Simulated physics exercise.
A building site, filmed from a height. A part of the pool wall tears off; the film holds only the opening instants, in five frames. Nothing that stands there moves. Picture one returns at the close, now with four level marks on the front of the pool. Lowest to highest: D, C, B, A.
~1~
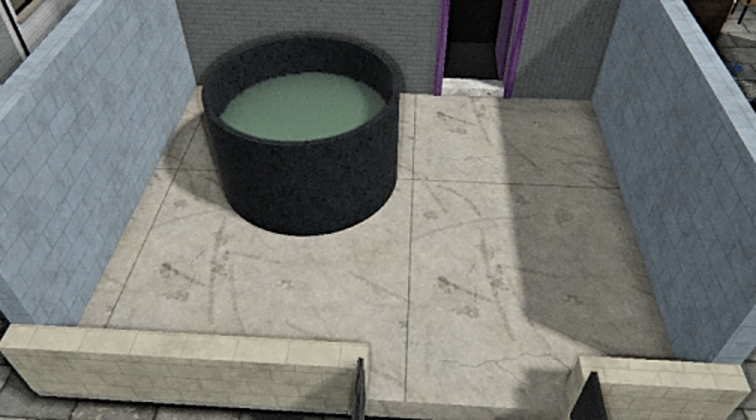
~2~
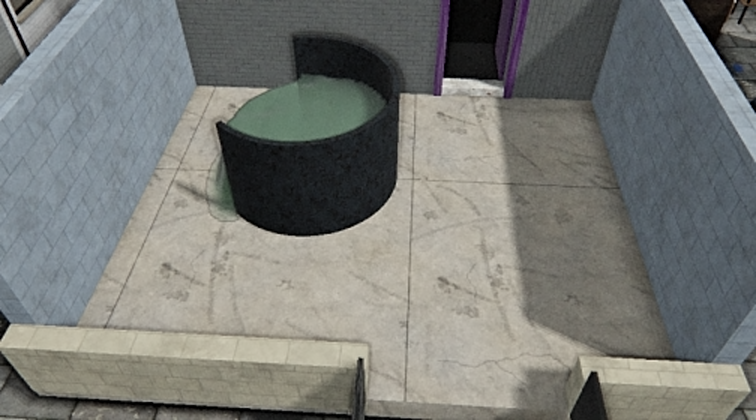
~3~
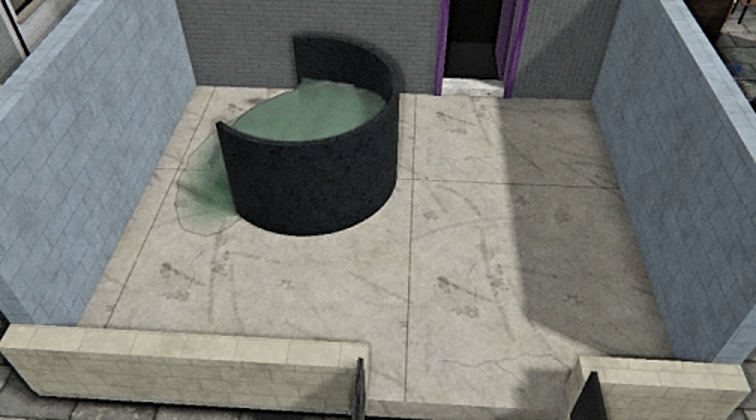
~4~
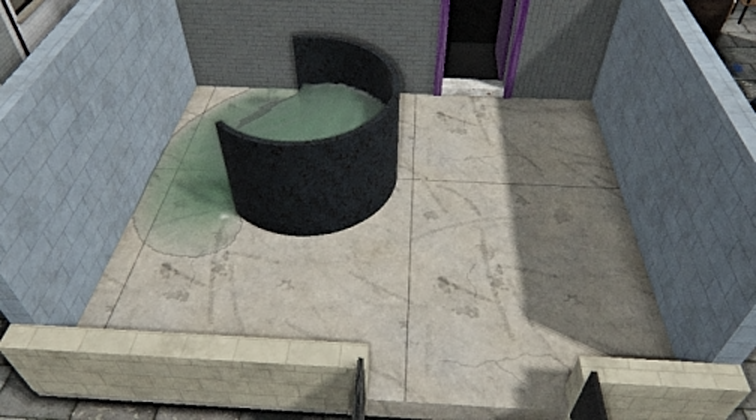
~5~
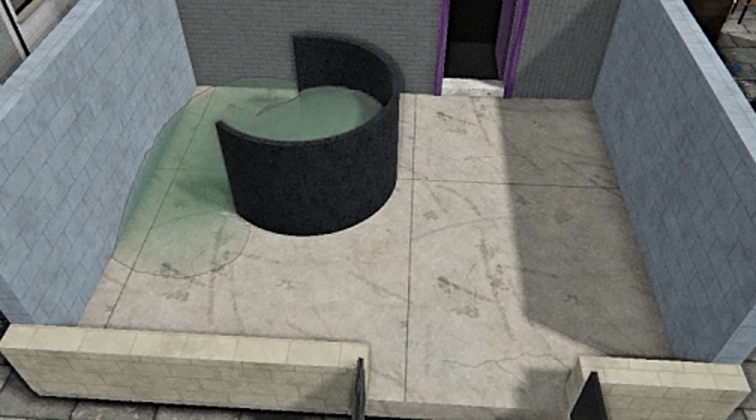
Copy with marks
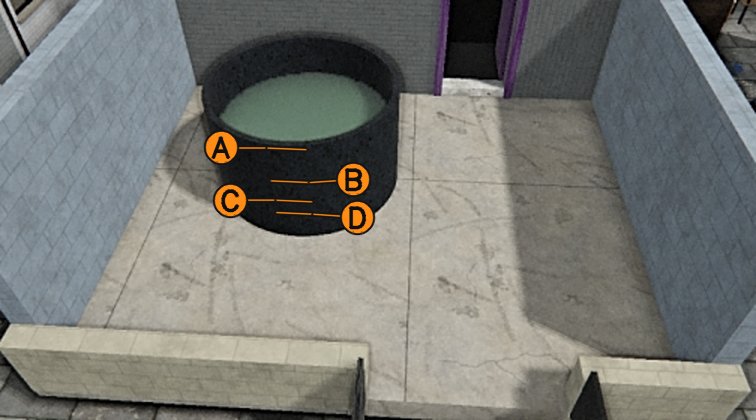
Building site seen from above, the left side of a round black pool wall disappearing and greenish water spreading leftward across the pale ground.
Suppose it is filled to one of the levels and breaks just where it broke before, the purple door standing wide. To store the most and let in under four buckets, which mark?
I would pick level B.
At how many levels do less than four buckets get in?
Three of the four.
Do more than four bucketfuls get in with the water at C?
No, not at all.
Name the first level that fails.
Level A.
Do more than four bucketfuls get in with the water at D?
No.
In orange, A at (285, 148); B at (290, 181); C at (293, 200); D at (294, 213); from the bottom up D, C, B, A.
For level A, about 9 bucketfuls get in.
For level B, a splash gets over, under a bucket.
For level C, nothing gets over.
For level D, nothing gets over.
